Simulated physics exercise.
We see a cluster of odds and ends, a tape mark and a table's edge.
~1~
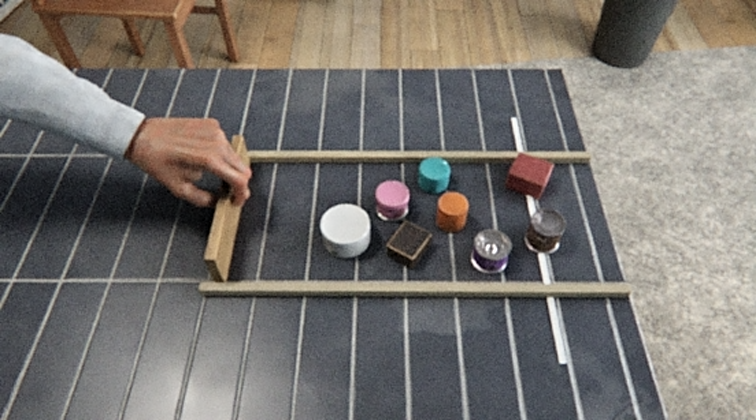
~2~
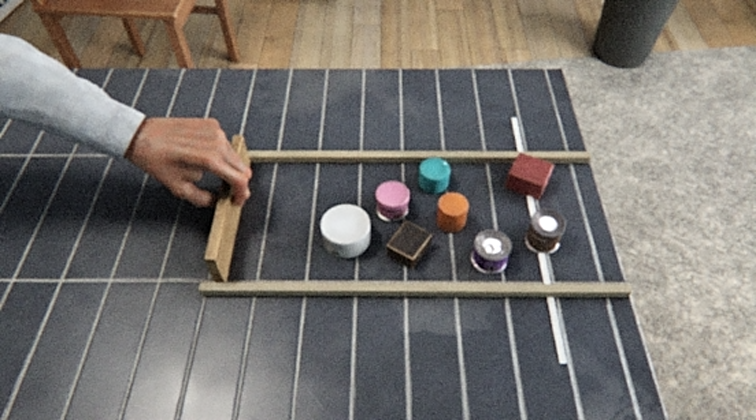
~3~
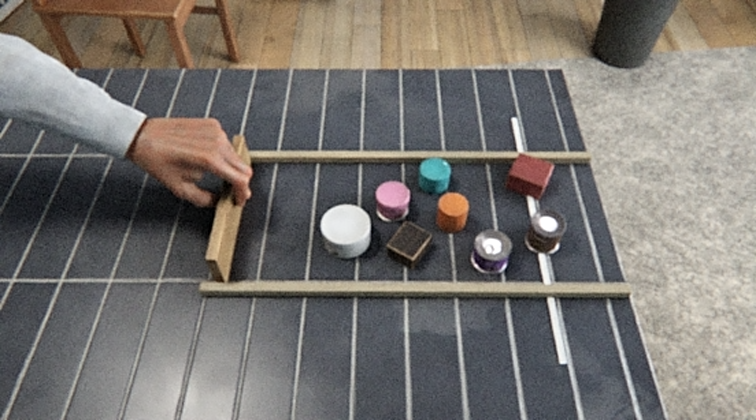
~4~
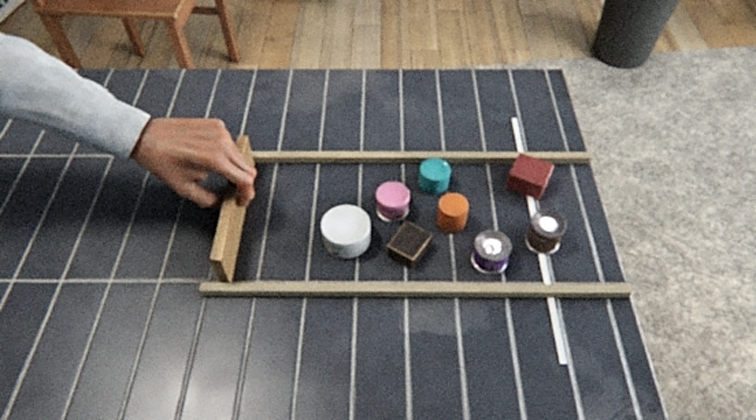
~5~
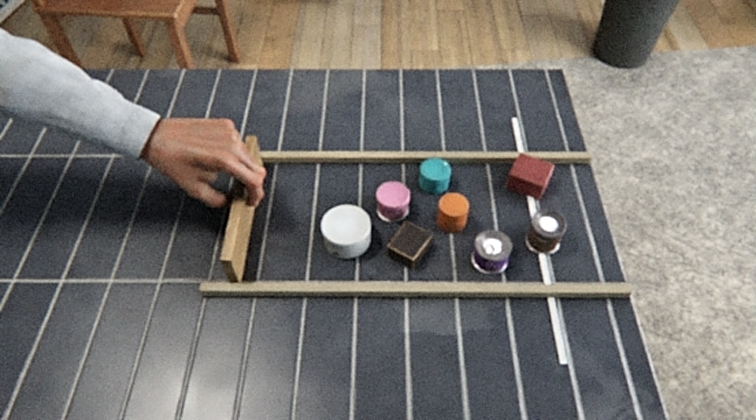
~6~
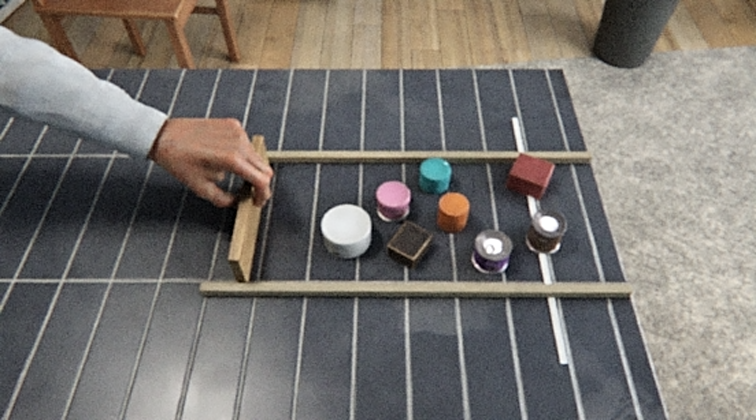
On a dark table with pale lines, a hand slid an upright wooden board slightly to the right between two thin rails, while the small pots, lids and blocks in front of it stayed still.
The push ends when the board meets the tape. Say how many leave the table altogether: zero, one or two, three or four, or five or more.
As it turns out, the number that fall off is zero.
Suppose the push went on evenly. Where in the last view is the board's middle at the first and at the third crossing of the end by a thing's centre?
Its middle is around (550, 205) and later (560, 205).
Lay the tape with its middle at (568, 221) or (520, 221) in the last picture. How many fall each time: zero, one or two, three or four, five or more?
The falls would be three or four; no fall at all.
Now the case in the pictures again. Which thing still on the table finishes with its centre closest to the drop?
Foremost is the brown pot.
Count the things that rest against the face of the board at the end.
It touches 4.
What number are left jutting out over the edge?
It comes to 1.
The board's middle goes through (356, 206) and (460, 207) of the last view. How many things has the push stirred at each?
The counts are 2 and 6.
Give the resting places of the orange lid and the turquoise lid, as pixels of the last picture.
The orange lid at (582, 206), the turquoise lid at (544, 176).
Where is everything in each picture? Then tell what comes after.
Brown pot (545, 231); red block (529, 176); purple pot (491, 251); board (230, 206); tape (535, 221), in the first picture.
Red block (529, 176); white tub (346, 232), in the second picture.
Purple pot (491, 252); black block (409, 245), in the third picture.
Brown pot (545, 232); turquoise lid (434, 176), in the fourth picture.
Red block (530, 176); orange lid (453, 213), in the fifth picture.
Brown pot (546, 232); red block (530, 176); purple pot (492, 252); board (251, 206); tape (536, 221), in the sixth picture.
Soon after, none off yet; brown pot at rest near (546, 232); red block at rest near (530, 176); purple pot at rest near (492, 252).
Then, none off yet; brown pot at rest near (546, 232); red block at rest near (530, 176); purple pot moved a little near (508, 255).
At rest, the number that fall off is zero.
